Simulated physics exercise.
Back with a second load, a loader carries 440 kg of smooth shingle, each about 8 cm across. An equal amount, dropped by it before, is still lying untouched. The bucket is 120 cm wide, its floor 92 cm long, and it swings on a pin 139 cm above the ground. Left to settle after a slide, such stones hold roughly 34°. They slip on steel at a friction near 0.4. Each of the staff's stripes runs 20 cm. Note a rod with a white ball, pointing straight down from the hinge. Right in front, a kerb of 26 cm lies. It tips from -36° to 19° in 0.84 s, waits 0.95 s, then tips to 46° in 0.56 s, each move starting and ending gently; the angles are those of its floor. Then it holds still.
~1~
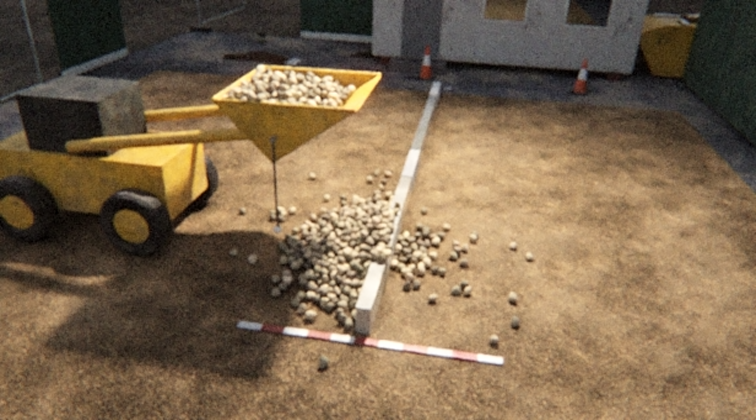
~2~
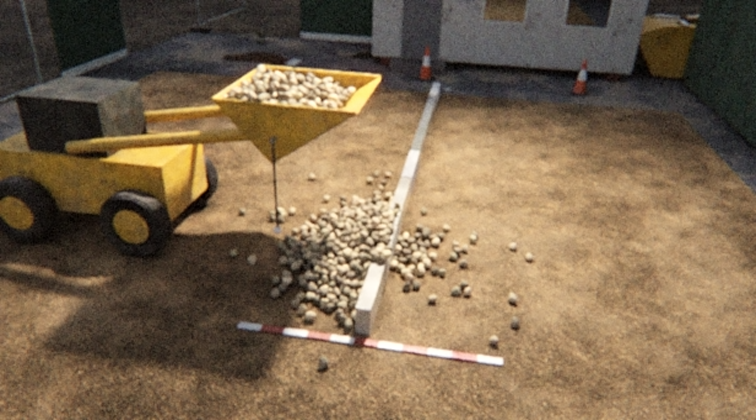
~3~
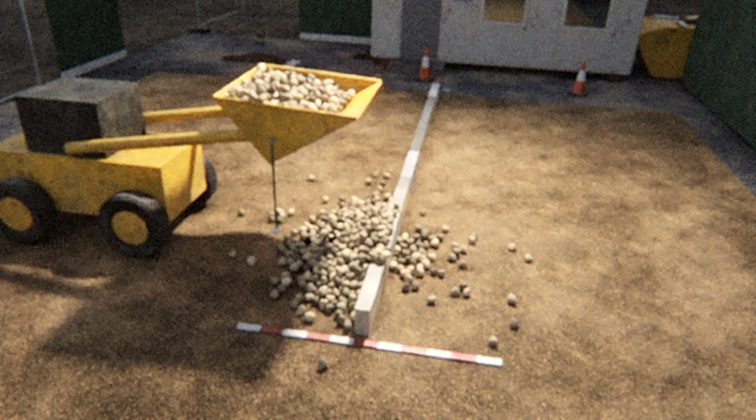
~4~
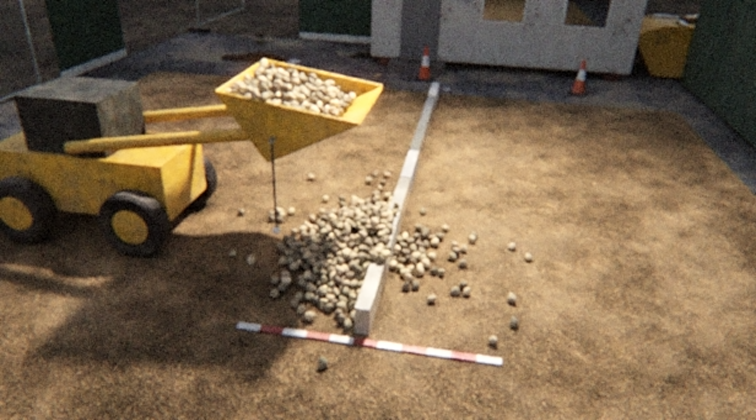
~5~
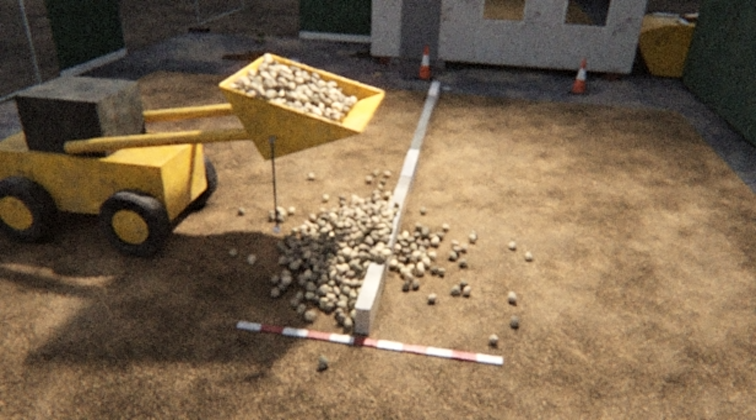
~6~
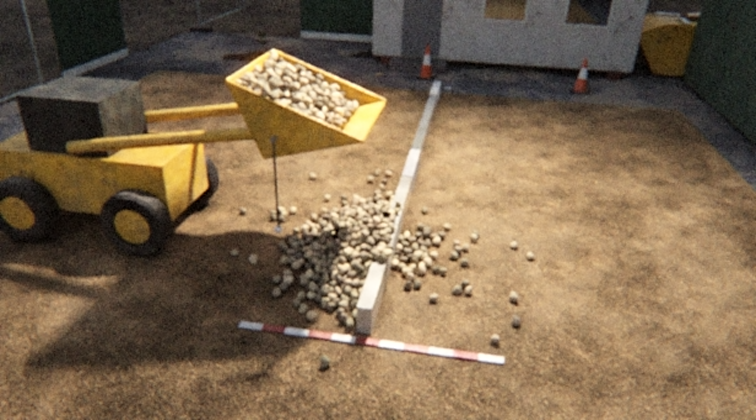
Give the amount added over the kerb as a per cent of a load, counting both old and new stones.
About 75 per cent of a load.
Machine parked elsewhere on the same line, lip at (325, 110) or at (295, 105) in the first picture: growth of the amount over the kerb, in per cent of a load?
About 35 per cent for the first, 5 per cent for the second.
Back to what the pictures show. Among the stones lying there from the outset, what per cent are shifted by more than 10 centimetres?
Estimate: 10 %, roughly.
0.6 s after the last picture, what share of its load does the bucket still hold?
Estimate: 95 % remaining inside, roughly.
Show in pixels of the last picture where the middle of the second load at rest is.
(423, 249).
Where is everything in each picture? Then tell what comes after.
Lip at (356, 111), floor tilted -36°, highest stones at (274, 76). The earlier load is highest near (378, 227), 32 cm above ground level, 91 % on this side of the kerb, 9 % over the kerb, in the first picture.
The bucket is at -35°, its lip at (356, 113); the top of the load is at (274, 77), in the second picture.
Lip at (357, 118), floor tilted -32°, highest stones at (267, 74), in the third picture.
The bucket is at -27°, its lip at (358, 125); the top of the load is at (266, 71), in the fourth picture.
Lip at (360, 133), floor tilted -22°, highest stones at (269, 67), in the fifth picture.
The bucket is at -15°, its lip at (363, 142); the top of the load is at (273, 62), in the sixth picture.
Then, 0.3 s after the last picture the floor is at 10°; in per cent of one load, 100 in the bucket, 91 on this side of the kerb, 9 over the kerb; the foremost stones are at (498, 274).
Then, 0.6 s after the last picture the floor is at 19°; in per cent of one load, 97 in the bucket, 94 on this side of the kerb, 9 over the kerb; the foremost stones are at (498, 274).
Then, 2.5 s after the last picture the floor is at 46°; in per cent of one load, 0 in the bucket, 116 on this side of the kerb, 84 over the kerb; the foremost stones are at (568, 275).
Then, 5.1 s after the last picture the floor is at 46°; in per cent of one load, 0 in the bucket, 115 on this side of the kerb, 85 over the kerb; the foremost stones are at (570, 276). Net gain over the kerb, 75.
